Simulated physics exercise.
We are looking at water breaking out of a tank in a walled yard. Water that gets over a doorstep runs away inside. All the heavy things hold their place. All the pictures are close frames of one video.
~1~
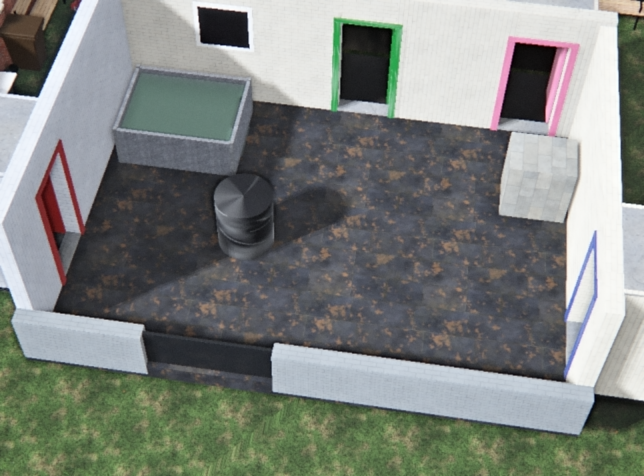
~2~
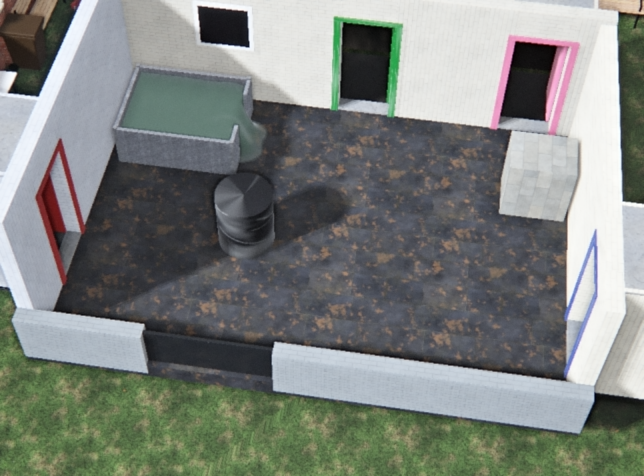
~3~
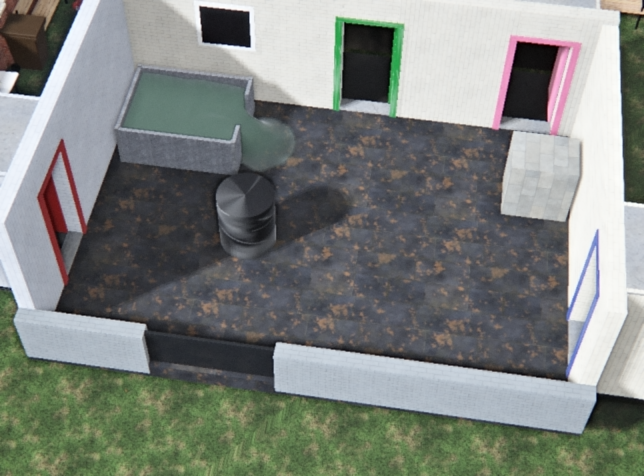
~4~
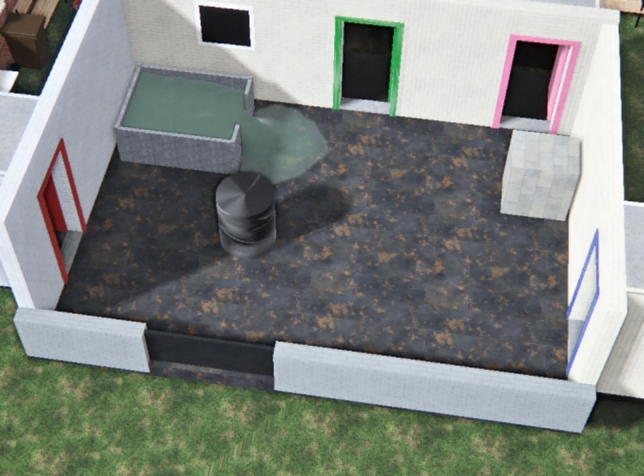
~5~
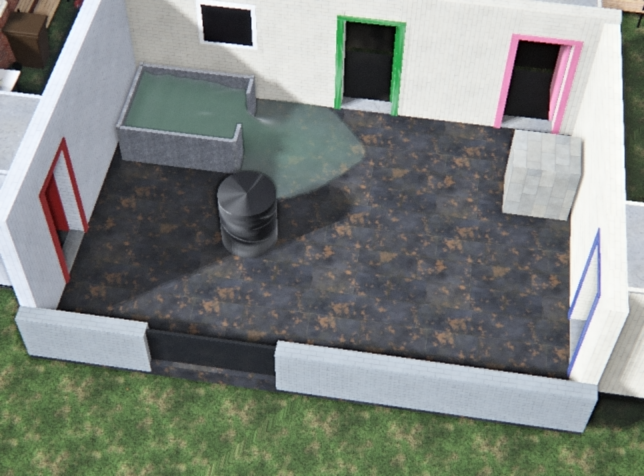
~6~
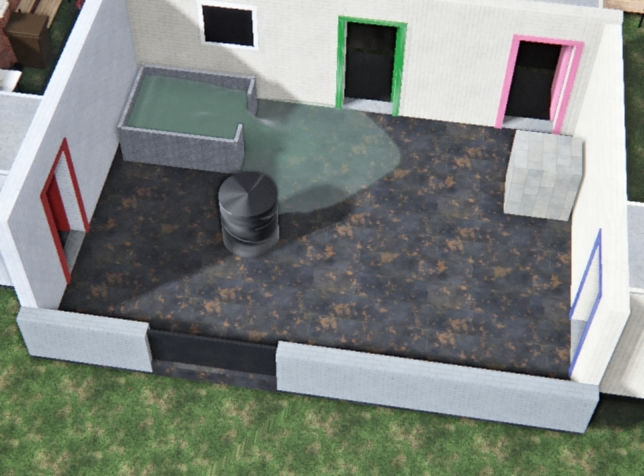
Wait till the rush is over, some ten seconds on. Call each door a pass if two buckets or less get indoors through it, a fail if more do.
Red door: Pass, blue door: Fail, pink door: Fail, green door: Fail.
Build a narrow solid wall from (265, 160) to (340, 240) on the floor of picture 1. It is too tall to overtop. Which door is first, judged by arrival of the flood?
First comes the green-painted one.
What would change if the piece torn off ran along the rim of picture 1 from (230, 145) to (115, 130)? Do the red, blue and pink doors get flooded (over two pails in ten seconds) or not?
Door by door - red tops the limit, blue tops the limit, pink doesn't reach it.
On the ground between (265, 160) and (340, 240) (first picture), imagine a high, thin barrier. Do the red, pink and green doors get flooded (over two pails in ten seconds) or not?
So: The red door fails to reach it, the pink door overflows the limit, the green door overflows the limit.
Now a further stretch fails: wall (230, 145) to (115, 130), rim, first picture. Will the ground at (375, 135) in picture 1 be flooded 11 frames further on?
At that place: Not flooded.
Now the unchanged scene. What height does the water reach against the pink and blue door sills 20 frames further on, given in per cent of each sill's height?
Near 220 and 180 per cent, in that order.
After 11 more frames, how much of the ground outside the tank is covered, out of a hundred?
It comes out near 45 percent.
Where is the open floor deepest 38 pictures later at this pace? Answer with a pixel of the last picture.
Somewhere around (560, 174).
A moment on, water covers 30 % of the floor; the red door not reached, the blue door not reached, the pink door not reached, the green door under two buckets in.
Next, water covers 45 % of the floor; the red door not reached, the blue door not reached, the pink door wet at the sill, nothing in, the green door over two buckets in.
Then, water covers 60 % of the floor; the red door not reached, the blue door wet at the sill, nothing in, the pink door under two buckets in, the green door over two buckets in.
Later, water covers 60 % of the floor; the red door not reached, the blue door under two buckets in, the pink door far over two buckets in, the green door over two buckets in.
In the end, water covers 80 % of the floor; the red door not reached, the blue door over two buckets in, the pink door far over two buckets in, the green door over two buckets in.
